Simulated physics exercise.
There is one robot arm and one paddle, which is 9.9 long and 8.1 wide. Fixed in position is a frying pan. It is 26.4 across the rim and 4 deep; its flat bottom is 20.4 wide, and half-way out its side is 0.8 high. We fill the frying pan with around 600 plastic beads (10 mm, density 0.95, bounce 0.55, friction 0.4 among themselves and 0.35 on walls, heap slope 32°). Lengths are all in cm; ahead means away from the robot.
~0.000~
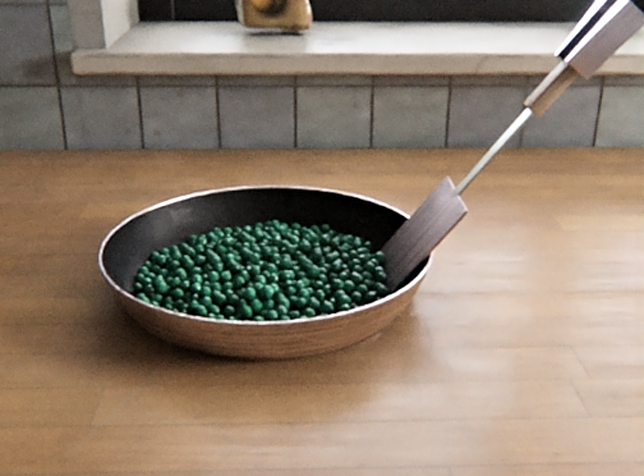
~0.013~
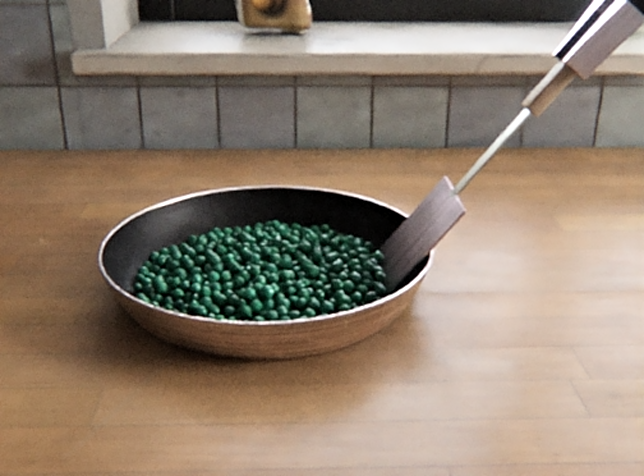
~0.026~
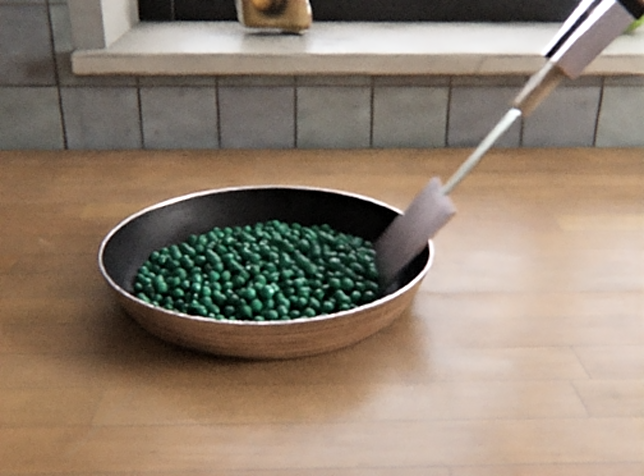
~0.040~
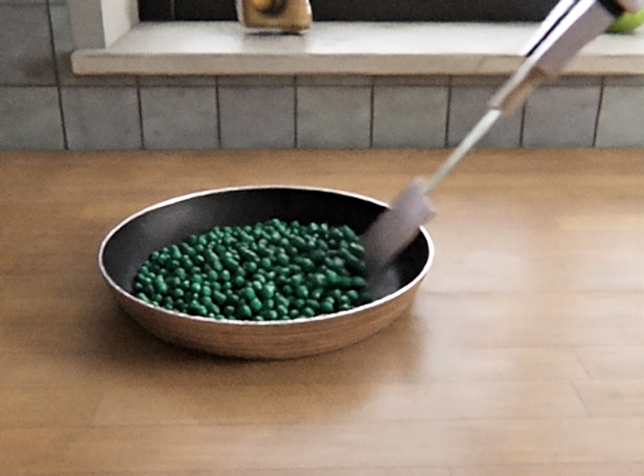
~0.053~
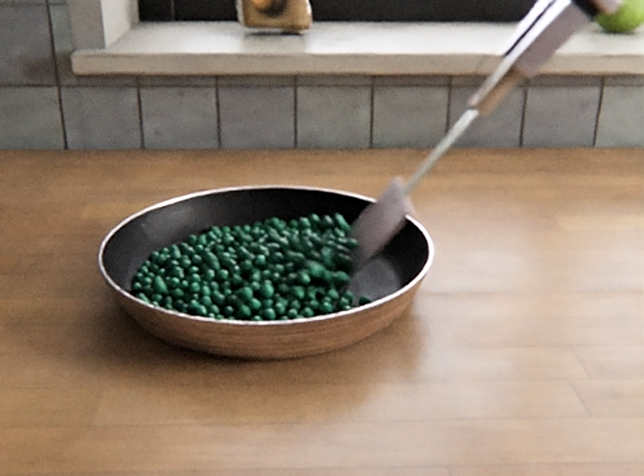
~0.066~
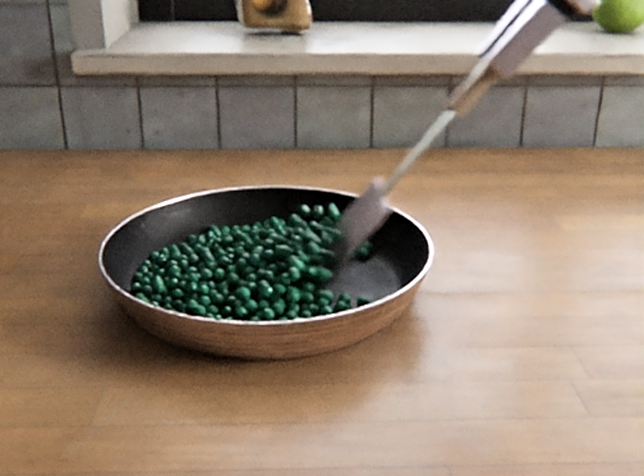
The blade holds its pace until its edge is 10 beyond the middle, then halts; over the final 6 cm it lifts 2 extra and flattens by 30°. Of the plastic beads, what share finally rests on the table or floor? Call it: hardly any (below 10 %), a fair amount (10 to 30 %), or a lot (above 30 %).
A fair amount.
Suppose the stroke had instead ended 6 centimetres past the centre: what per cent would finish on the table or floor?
Then around 5 per cent.
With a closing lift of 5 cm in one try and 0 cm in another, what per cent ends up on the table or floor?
20 and 10 %.
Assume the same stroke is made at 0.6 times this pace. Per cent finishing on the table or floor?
About 10 per cent.
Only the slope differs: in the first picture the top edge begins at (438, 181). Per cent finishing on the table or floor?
I'd estimate around 20 per cent.
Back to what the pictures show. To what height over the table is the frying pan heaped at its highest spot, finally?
Peak at rest, approximately 4.5 centimetres.
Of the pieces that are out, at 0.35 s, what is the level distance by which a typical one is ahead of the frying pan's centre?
The distance is about 20 cm.
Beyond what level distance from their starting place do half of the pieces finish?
The figure is about 4 cm.
After 0.10 s, sloping 52°, highest piece 6 above the table; 603 in the frying pan.
After 0.13 s, sloping 45°, highest piece 7 above the table; 603 in the frying pan.
After 0.35 s, sloping 22°, highest piece 8 above the table; 507 in the frying pan, 79 on the table or floor, 17 on the blade or in flight.
After 1.40 s, sloping 22°, highest piece 4 above the table; 507 in the frying pan, 96 on the table or floor.
In the end, 507 in the frying pan, 96 on the table or floor. That is 16 % on the table or floor.
